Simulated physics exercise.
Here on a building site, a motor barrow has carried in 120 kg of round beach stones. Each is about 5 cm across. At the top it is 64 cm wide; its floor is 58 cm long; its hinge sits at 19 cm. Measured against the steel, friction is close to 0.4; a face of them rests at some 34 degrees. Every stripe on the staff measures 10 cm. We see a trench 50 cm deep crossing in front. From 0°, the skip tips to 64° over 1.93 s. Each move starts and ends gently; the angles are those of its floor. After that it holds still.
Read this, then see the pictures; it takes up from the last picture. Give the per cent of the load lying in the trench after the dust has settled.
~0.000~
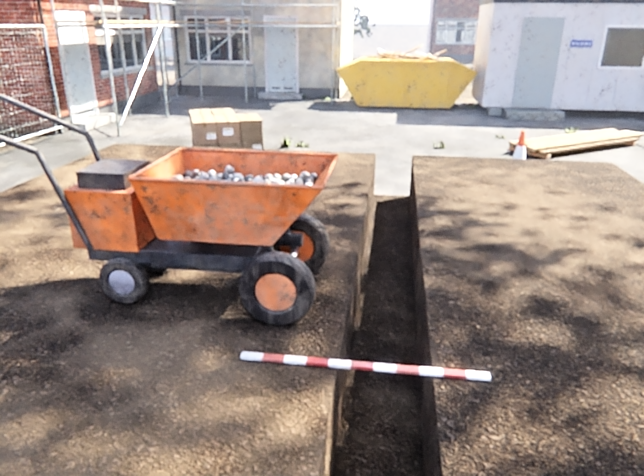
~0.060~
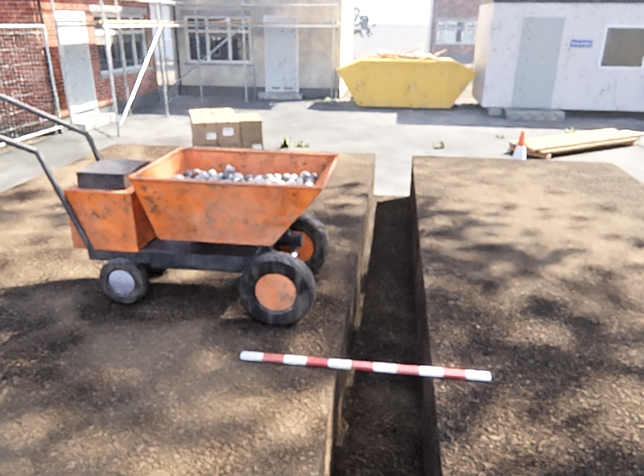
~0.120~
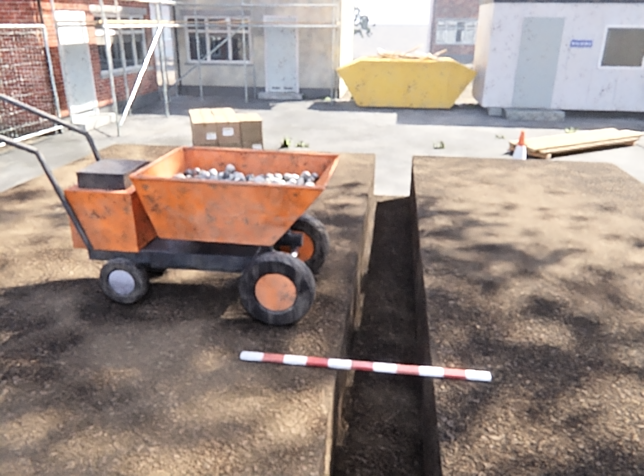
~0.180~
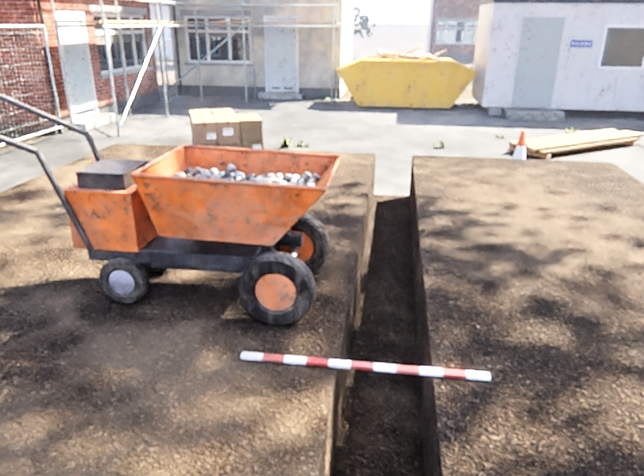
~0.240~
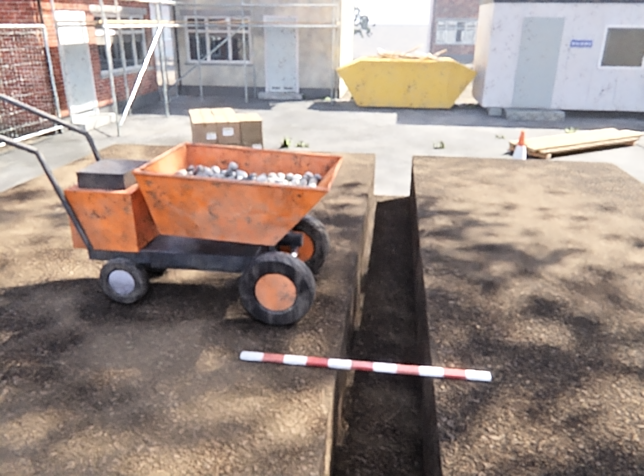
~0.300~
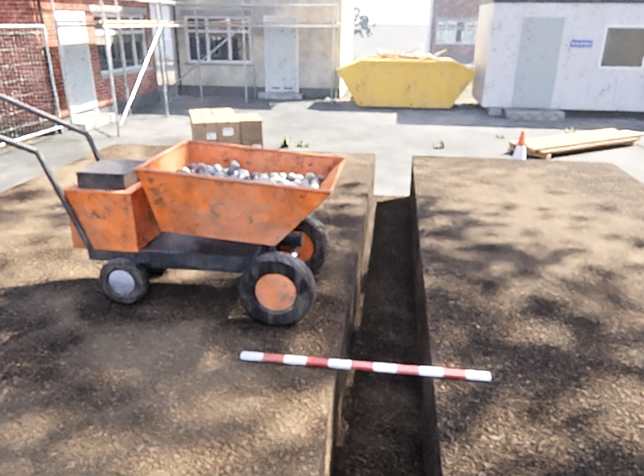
Close to 61 in every hundred.
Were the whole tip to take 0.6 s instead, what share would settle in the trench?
About 35 percent, I'd say.
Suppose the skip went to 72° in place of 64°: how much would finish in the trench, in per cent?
Share in trench: Approx. 55%.
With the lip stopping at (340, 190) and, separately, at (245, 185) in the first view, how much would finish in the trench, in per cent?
Roughly 40 in a hundred, then 100 in a hundred.
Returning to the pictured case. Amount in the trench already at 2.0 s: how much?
I'd put it near 20 per cent.
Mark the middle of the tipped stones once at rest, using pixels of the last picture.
Centre estimate: Around (410, 366).
After 1.5 s the floor is at 54°; 100 % in the skip; the foremost stones are at (391, 251).
After 2.0 s the floor is at 64°; 57 % in the skip, 18 % in the trench, 25 % past the trench; the foremost stones are at (506, 312).
After 2.4 s the floor is at 64°; 31 % in the skip, 31 % in the trench, 38 % past the trench; the foremost stones are at (559, 306).
After 4.3 s the floor is at 64°; 0 % in the skip, 61 % in the trench, 39 % past the trench; the foremost stones are at (585, 304).
